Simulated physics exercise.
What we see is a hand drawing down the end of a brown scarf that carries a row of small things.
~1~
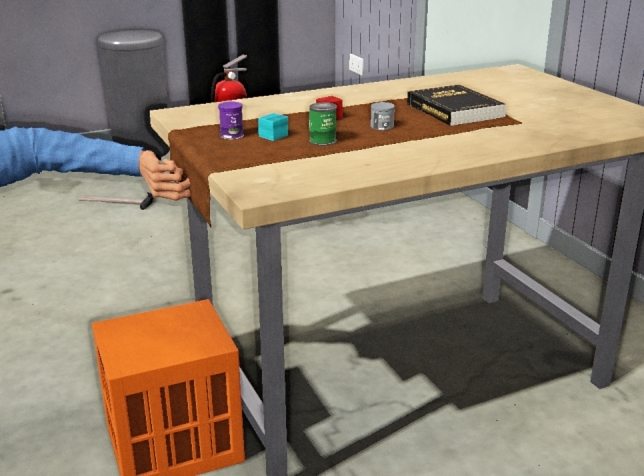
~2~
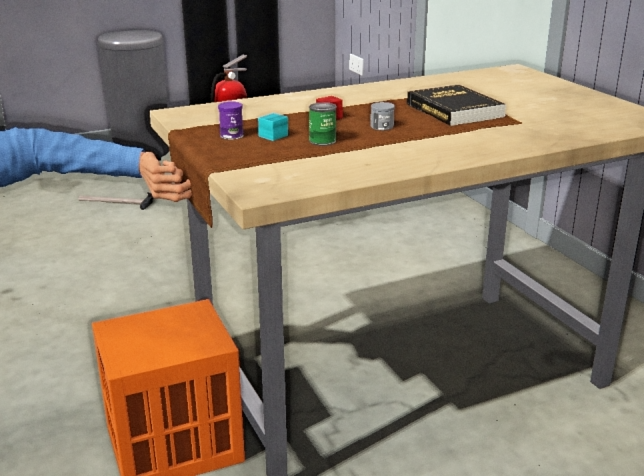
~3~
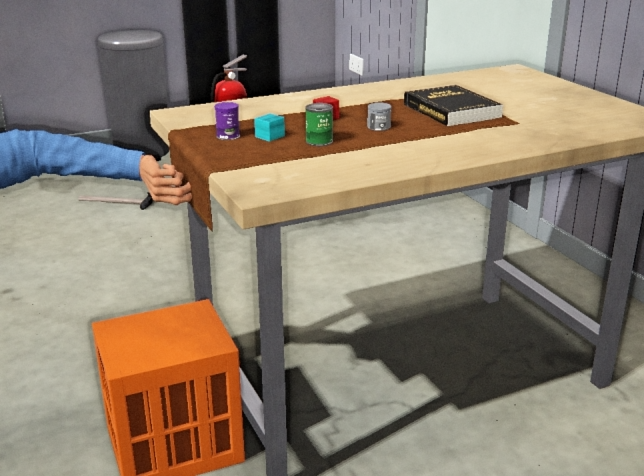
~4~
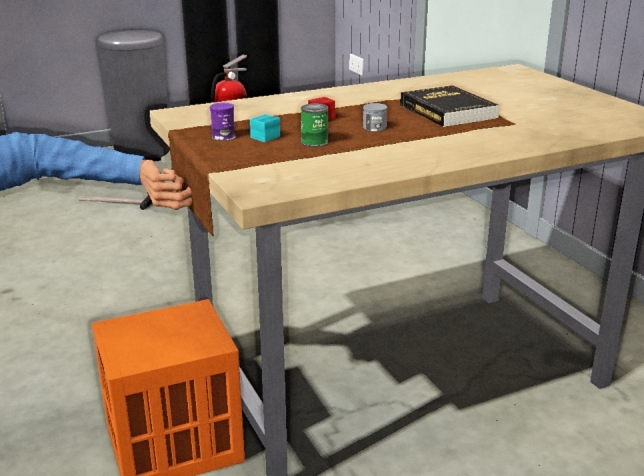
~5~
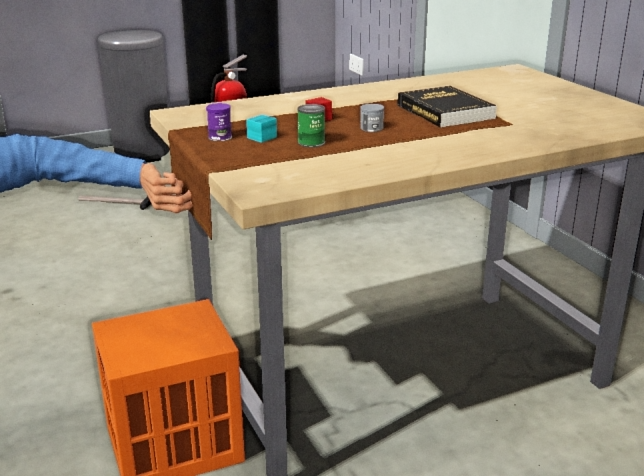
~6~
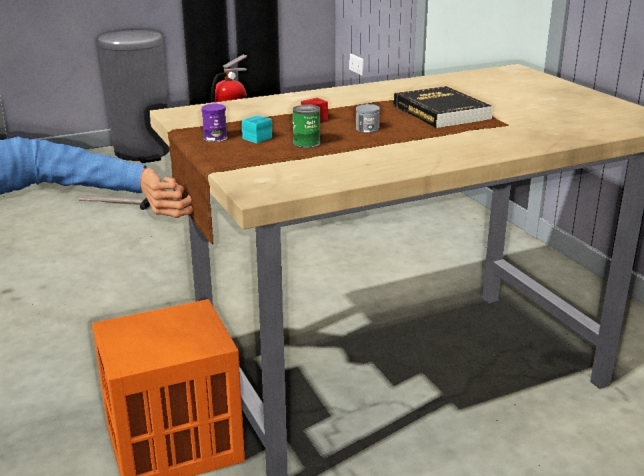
A hand at the left slowly pulled the hanging end of a brown cloth down a little, and the cans, small blocks and black book on it shifted slightly left along the wooden table together.
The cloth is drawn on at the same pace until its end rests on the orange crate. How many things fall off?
Over the edge go three.
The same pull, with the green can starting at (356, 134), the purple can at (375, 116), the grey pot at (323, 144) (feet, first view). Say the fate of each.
The green can survives; the purple can survives; the grey pot drops off.
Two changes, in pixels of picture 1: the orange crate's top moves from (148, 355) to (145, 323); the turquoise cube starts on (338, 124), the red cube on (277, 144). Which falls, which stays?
The turquoise cube does not fall; the red cube drops off.
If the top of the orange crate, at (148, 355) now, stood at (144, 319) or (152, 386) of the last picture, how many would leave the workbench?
The count: 2 and 4.
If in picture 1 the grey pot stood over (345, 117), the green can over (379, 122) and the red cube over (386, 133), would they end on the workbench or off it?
The grey pot remains up; the green can stays on; the red cube keeps its place on top.
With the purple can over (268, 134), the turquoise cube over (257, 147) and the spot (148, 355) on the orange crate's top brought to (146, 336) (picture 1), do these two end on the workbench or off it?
The purple can comes down, the turquoise cube goes over.
Early on, hem near (194, 267); purple can gone.
Midway, hem near (196, 311); purple can and turquoise cube gone.
Finally, hem on the crate; purple can, turquoise cube and green can gone. The workbench loses three.
